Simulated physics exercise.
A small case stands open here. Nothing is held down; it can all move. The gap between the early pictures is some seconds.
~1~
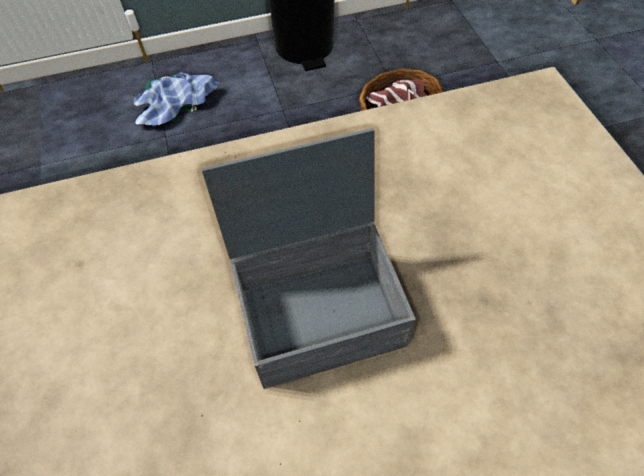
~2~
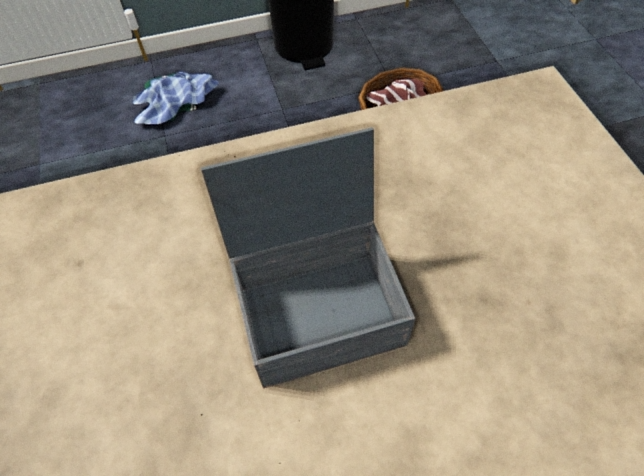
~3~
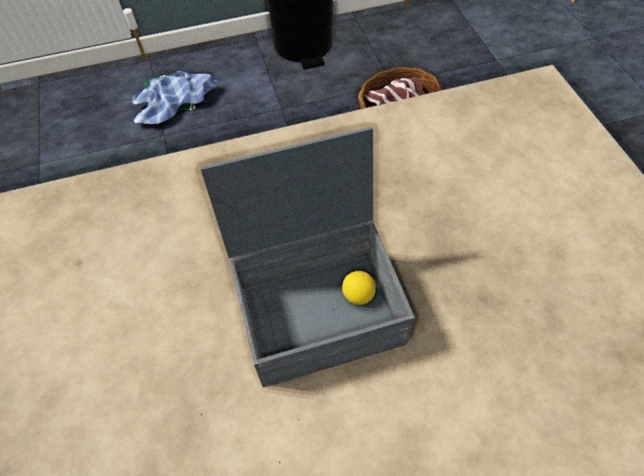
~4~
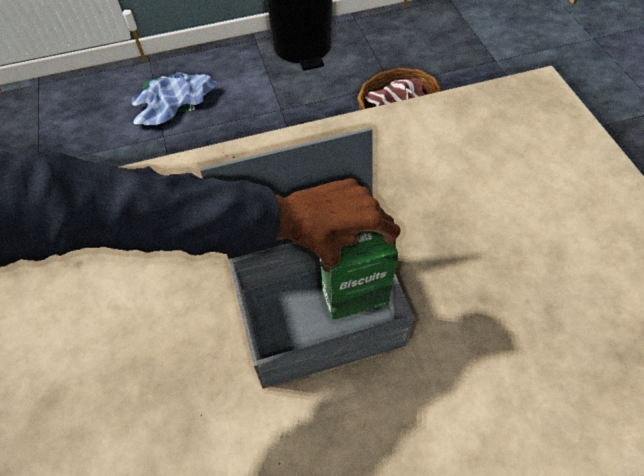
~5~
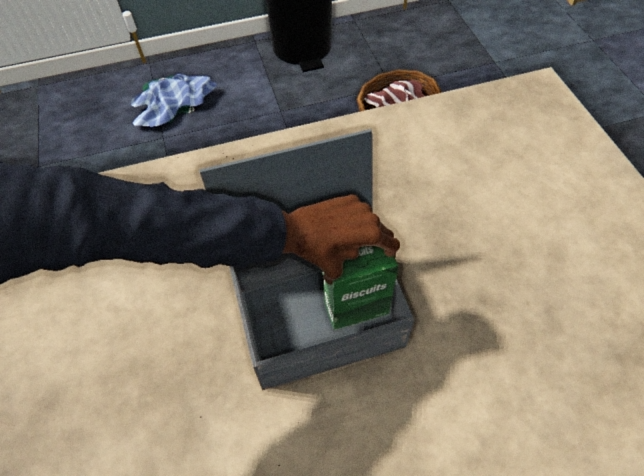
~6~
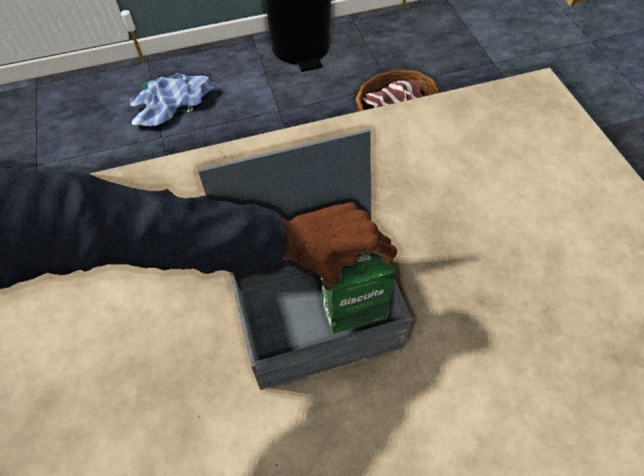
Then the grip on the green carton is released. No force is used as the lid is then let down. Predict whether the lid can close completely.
The lid is going to stay parted from the rim.
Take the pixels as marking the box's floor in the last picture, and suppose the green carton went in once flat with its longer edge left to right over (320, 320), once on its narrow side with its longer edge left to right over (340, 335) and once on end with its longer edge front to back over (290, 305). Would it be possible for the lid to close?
The first time it is kept open, the next time it goes down completely, and the last time it is kept open.
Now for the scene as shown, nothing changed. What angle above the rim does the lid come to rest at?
Around 25 degrees.
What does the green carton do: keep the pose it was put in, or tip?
Result: It remains as it was set.
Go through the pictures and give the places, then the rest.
In the first frame, the last thing is not in view yet.
In the second frame, the last thing is not in view yet.
In the third frame, the last thing is not in view yet; yellow lemon (359, 288).
In the fourth frame, still above its spot; green carton (356, 274).
In the fifth frame, still above its spot; green carton (358, 285).
In the sixth frame, put in, still held; green carton (356, 290).
Then, 0.30 s later than the last frame, green carton tilted by 10° near (366, 314).
Then, 1.20 s later than the last frame, lid starting down; green carton moved about its own width near (357, 313); yellow lemon moved about its own width.
Then, 1.50 s later than the last frame, lid 65° above the rim; green carton moved about its own width near (357, 313); yellow lemon moved about its own width.
Then, 1.80 s later than the last frame, lid 34° above the rim; green carton moved about its own width near (357, 313); yellow lemon moved about its own width.
When it is over, lid 25° above the rim; moved from the start, green carton and yellow lemon. End places, in pixels of the last picture, green carton near (357, 313).
